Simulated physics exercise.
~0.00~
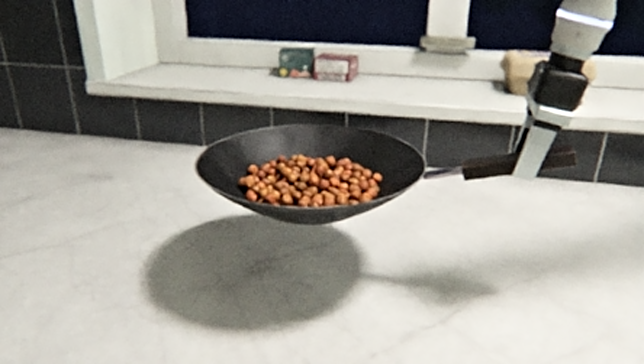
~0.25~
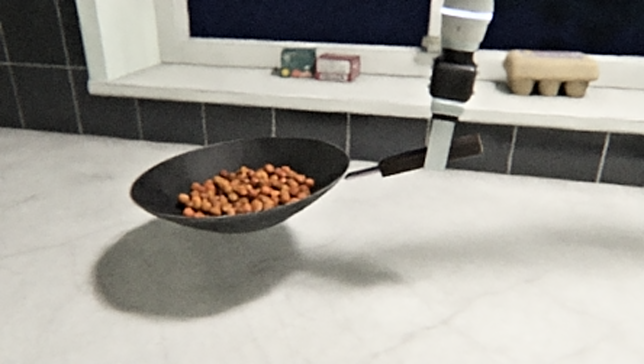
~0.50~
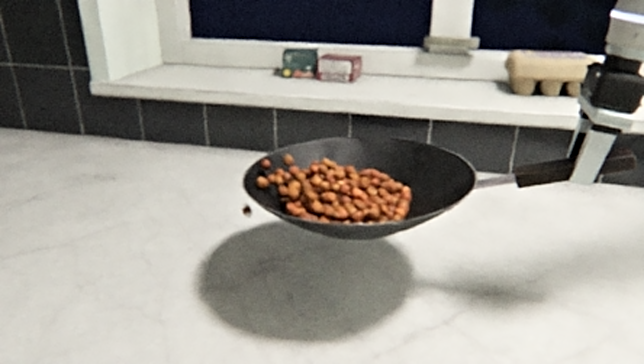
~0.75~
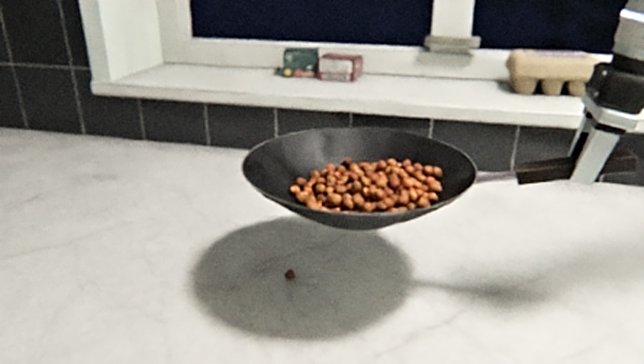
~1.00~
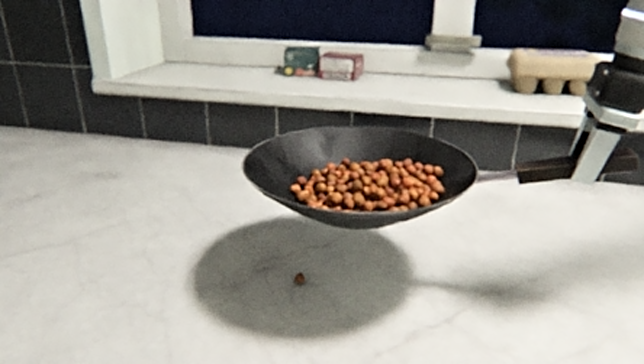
A robot arm swings a wok of hazelnuts left, then right, dropping one onto the counter.
